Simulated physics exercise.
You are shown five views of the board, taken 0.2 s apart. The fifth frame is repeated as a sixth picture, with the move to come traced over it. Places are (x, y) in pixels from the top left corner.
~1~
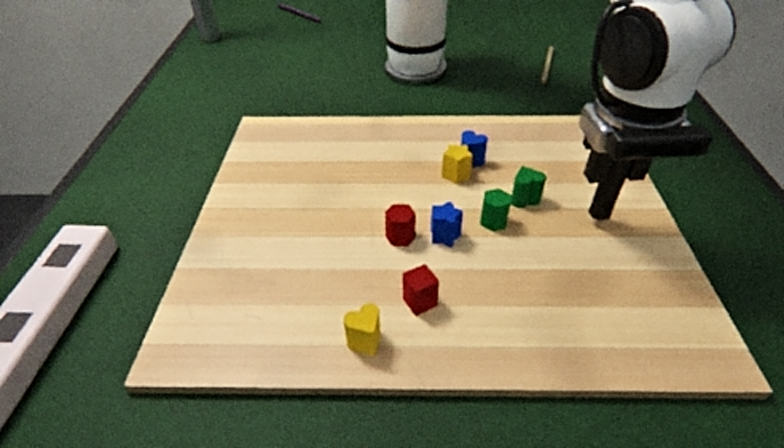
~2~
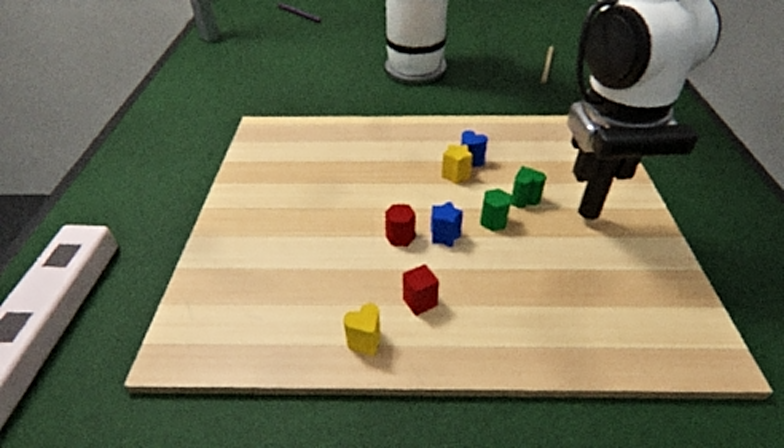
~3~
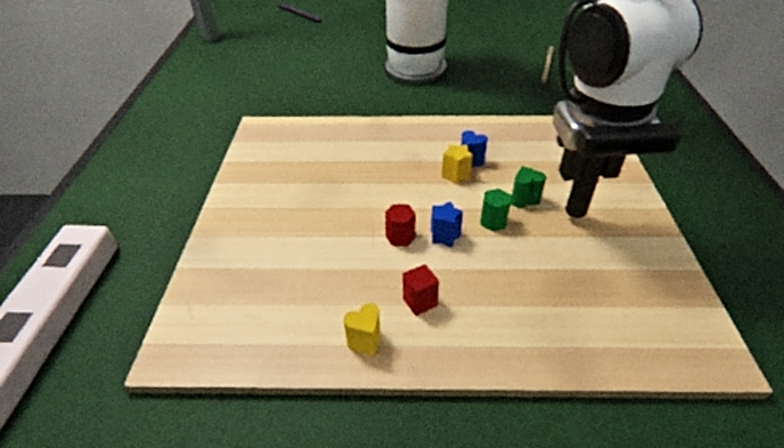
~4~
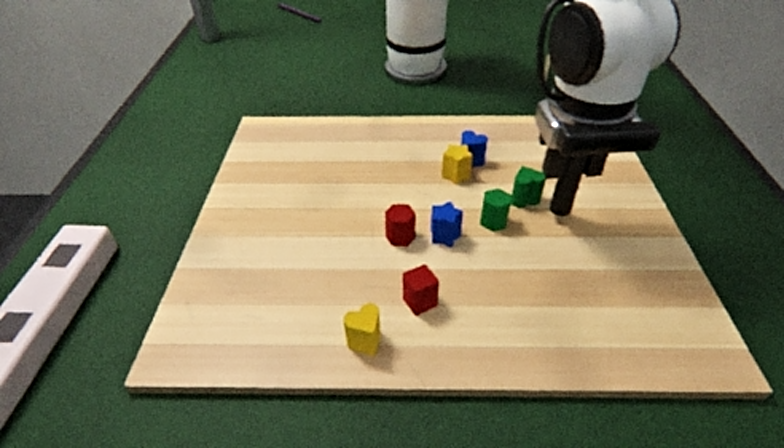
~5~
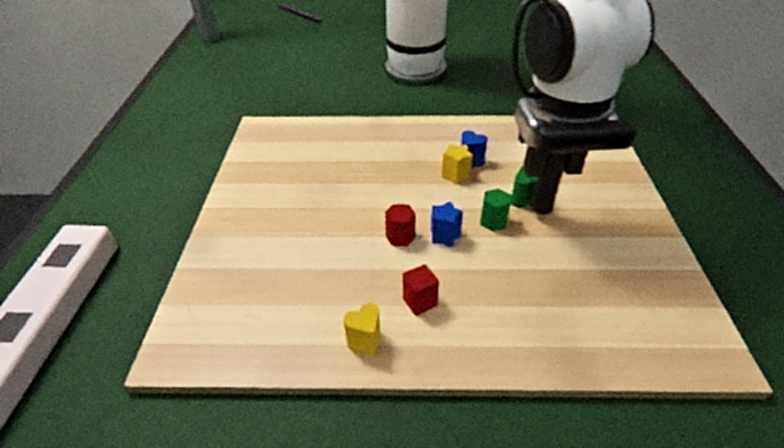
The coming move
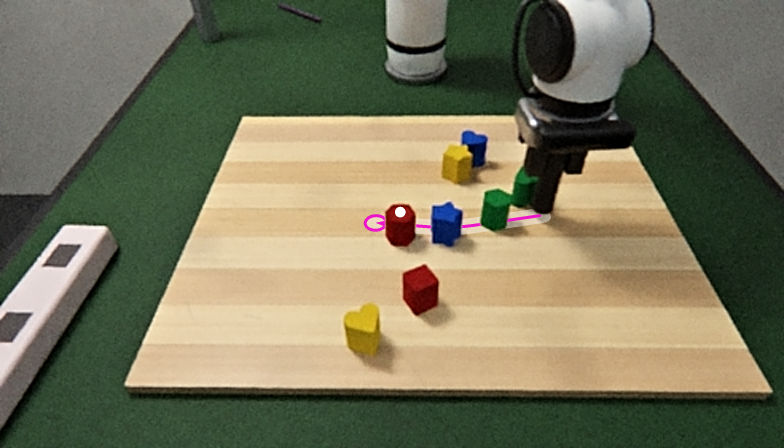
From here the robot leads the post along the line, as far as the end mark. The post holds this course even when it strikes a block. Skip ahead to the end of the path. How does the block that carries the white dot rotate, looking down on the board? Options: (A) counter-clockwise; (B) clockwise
B.
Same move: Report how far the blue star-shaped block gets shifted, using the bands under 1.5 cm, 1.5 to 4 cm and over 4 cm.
Above 4 cm.
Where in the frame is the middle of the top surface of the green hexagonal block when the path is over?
The middle of its upper face should be somewhere near (402, 218).
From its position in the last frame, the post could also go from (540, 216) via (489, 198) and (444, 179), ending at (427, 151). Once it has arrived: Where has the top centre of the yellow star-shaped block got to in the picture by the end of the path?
It should be at about (450, 131).
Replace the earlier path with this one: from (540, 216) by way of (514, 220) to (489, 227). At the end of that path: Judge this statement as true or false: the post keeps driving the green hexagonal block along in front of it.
This is true.
Path on the board, from (540, 216) over (460, 227) to (376, 223); the dot is on the red hexagonal block.
On the path given first. One third of the way, post (488, 216); green hexagonal block (467, 202), turned 15° anticlockwise.
Two thirds of the way, post (431, 219); red hexagonal block (383, 217), turned 60° clockwise; blue star-shaped block (408, 232), turned 35° anticlockwise; green hexagonal block (413, 213), turned 65° anticlockwise.
At the end, post (375, 215); red hexagonal block (373, 220), turned 85° clockwise; blue star-shaped block (405, 237), turned 55° anticlockwise; green hexagonal block (402, 218), turned 85° anticlockwise; green heart-shaped block in place.
